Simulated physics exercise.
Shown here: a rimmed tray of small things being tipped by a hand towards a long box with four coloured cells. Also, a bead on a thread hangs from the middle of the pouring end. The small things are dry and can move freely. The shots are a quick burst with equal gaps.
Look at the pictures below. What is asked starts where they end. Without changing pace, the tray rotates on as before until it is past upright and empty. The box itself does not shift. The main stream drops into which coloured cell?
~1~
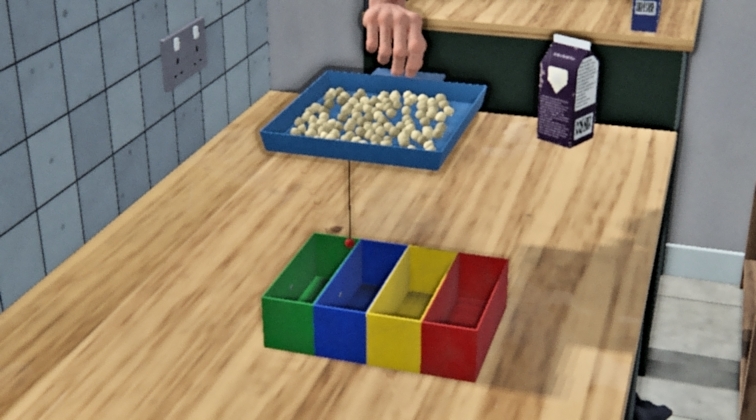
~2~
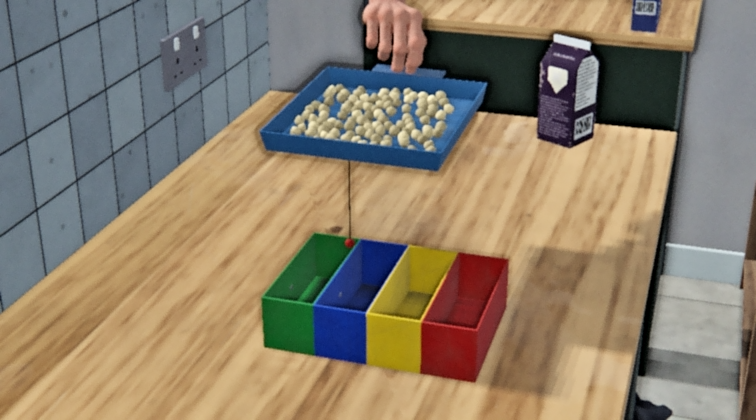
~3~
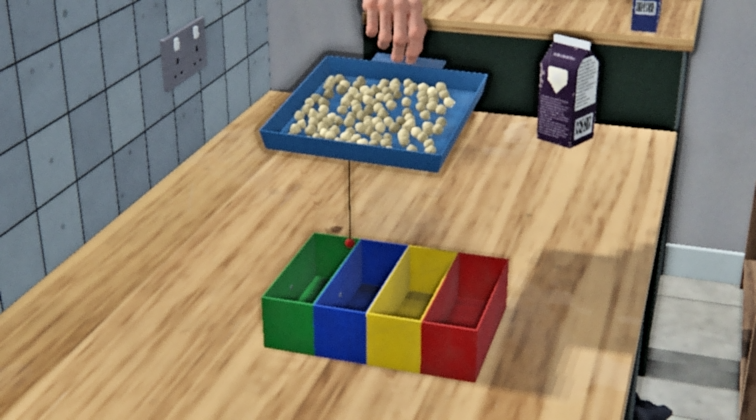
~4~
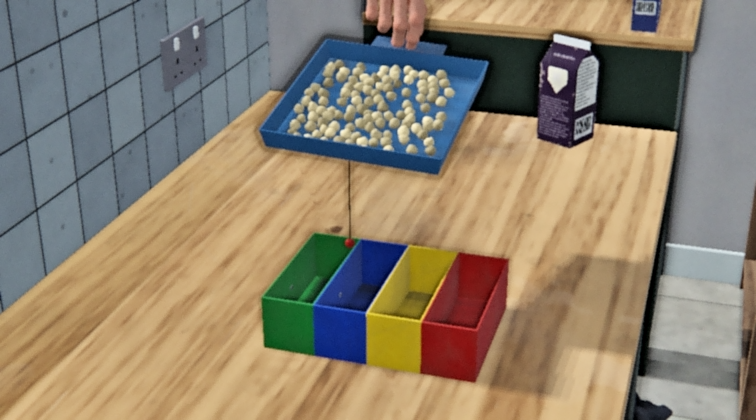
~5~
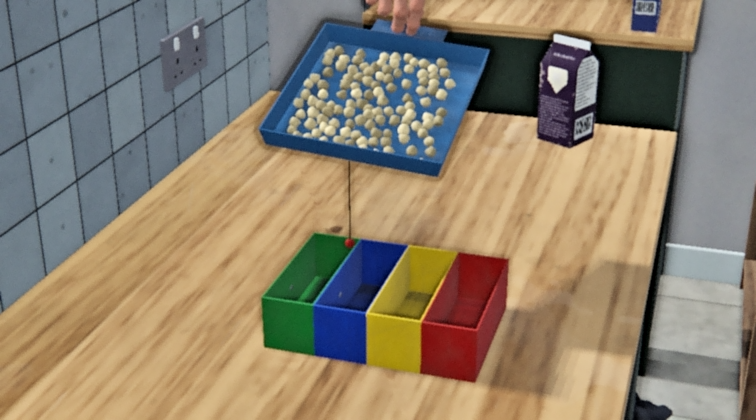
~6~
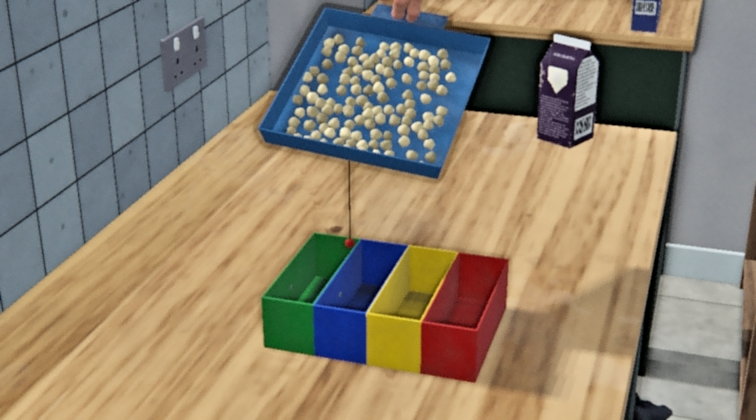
It drops into the yellow cell.
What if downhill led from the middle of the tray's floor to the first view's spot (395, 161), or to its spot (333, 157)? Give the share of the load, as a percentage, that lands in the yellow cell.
60 % and 0 %.
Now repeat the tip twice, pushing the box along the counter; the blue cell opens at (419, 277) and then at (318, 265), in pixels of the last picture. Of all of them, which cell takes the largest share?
In order: That blue cell, red.
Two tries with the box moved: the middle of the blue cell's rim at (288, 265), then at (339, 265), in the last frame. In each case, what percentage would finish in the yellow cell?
Trial 1: 10 percent; trial 2: 30 percent.
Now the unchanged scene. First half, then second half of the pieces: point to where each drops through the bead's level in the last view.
Around (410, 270), followed by around (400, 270).
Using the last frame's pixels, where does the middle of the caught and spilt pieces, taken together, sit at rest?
The centre comes to rest near (398, 334).
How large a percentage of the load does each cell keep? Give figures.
Final shares - green cell 10 percent, blue cell 20 percent, yellow cell 50 percent, red cell 10 percent.
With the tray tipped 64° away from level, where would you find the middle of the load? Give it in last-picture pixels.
Somewhere near pixel (378, 127).
Just after the last frame, tray tipped steeply; every one on the tray.
A moment on, tray tipped past a quarter turn; roughly half on the tray; about a tenth in the yellow cell; about a tenth in the red cell; just a few in the blue cell; roughly a quarter falling or outside the box.
Further on, tray tipped past a quarter turn; roughly half in the yellow cell; roughly a quarter in the blue cell; about a tenth in the red cell; about a tenth in the green cell; just a few falling or outside the box.
When it is over, tray tipped past a quarter turn; roughly half in the yellow cell; roughly a quarter in the blue cell; about a tenth in the red cell; about a tenth in the green cell; just a few outside the box.
